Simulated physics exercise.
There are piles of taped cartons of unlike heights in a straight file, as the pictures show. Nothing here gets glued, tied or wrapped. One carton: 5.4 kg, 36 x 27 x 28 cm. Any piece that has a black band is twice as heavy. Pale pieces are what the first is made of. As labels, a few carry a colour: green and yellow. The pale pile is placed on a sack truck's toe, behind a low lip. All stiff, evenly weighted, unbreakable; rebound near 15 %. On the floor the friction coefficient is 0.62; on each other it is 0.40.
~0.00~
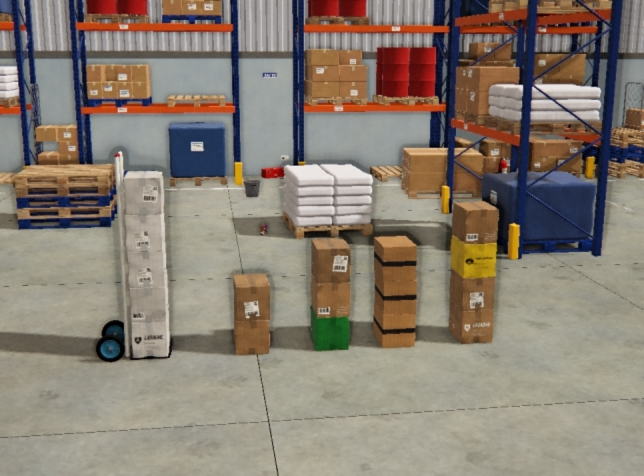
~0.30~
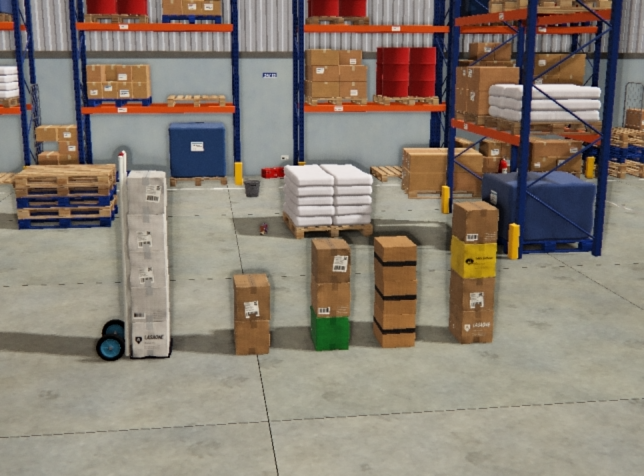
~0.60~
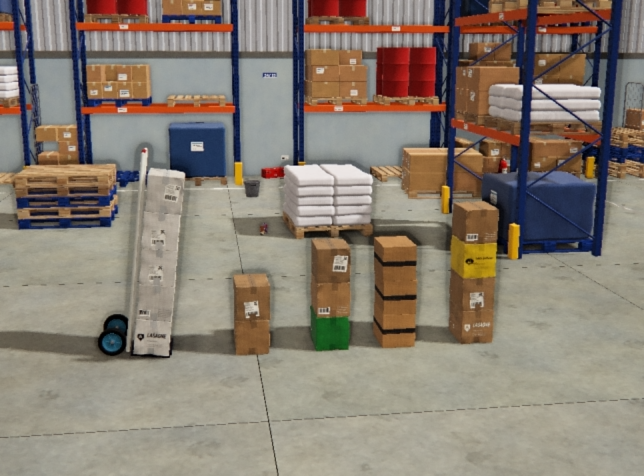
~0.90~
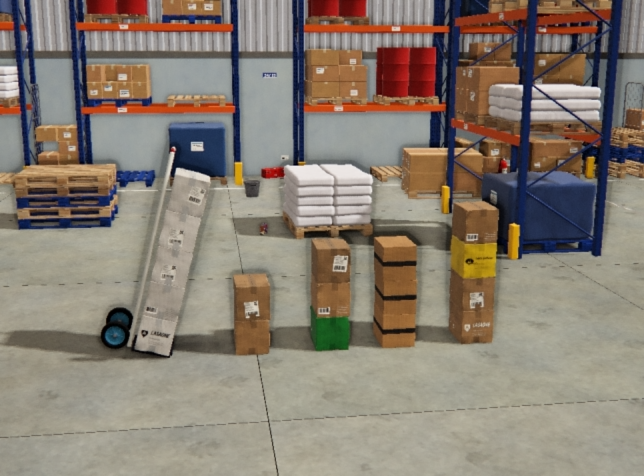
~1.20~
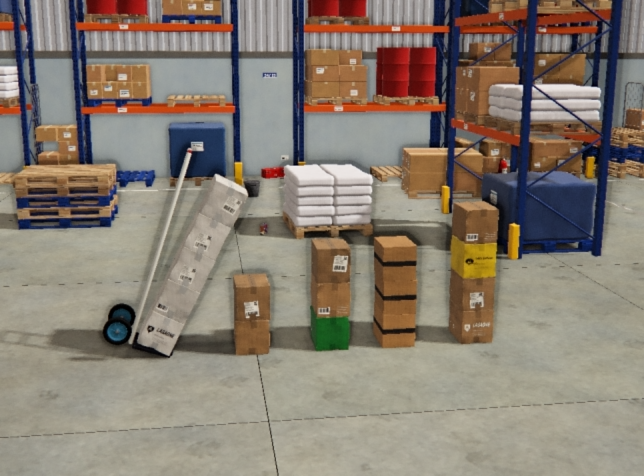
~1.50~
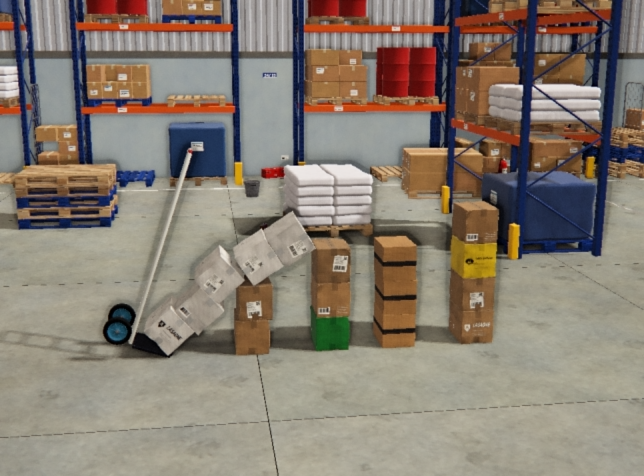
White carton stack on a hand truck tilting right, then separating and slumping over the shortest brown stack in a warehouse.
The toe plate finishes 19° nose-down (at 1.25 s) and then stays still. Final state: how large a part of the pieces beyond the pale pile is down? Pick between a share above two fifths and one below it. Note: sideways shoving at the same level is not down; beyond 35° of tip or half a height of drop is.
A share below two fifths.
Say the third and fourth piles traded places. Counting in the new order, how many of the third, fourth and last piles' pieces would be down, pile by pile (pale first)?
Pile by pile, you'd see third at 1, fourth at 0 and last at 0 down.
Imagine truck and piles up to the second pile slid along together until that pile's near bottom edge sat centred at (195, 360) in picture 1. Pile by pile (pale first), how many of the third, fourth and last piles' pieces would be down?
That would give third 0, fourth 0 and last 0.
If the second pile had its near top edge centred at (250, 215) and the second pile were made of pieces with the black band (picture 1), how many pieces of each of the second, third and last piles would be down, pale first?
Down by pile: Second 4, third 1, last 4.
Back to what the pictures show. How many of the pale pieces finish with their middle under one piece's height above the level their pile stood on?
The number you get is 2.
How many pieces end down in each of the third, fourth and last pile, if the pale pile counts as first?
For the third pile 0, for the fourth pile 0, for the last pile 0.
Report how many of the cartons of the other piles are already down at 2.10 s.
Count by then: 0.
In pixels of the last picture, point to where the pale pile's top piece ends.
Look for the top piece around pixel (311, 263).
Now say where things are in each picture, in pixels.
In the first frame (we follow the side turned to the camera), truck frame (119, 198) 0° forward; green carton (333, 334); yellow carton (480, 261); no other piece has moved.
Truck frame (122, 198) 1° forward; yellow carton (480, 261), in the second frame.
Truck frame (140, 194) 7° forward, top of the pale pile leaning 7°; yellow carton (480, 261); no other piece has moved, in the third frame.
Truck frame (163, 192) 14° forward, top of the pale pile leaning 15°; yellow carton (480, 261); no other piece has moved, in the fourth frame.
Truck frame (177, 192) 19° forward, top of the pale pile leaning 27°; yellow carton (480, 261); no other piece has moved, in the fifth frame.
Truck frame (177, 192) 19° forward, top of the pale pile leaning 57°; yellow carton (480, 261); green carton (333, 334); no other piece has moved, in the sixth frame.
Around 1.56 s, 5 of the pale pile down; none of the 12 other cartons down, 3 disturbed.
Around 2.10 s, 5 of the pale pile down; none of the 12 other cartons down, 4 disturbed.
Finally (2.5 s), 5 of the pale pile down; none of the 12 other cartons down, 4 disturbed; green carton unmoved; yellow carton unmoved. That is 0 per cent. Seen by the last camera, middles, green carton near (329, 327), yellow carton near (473, 256).
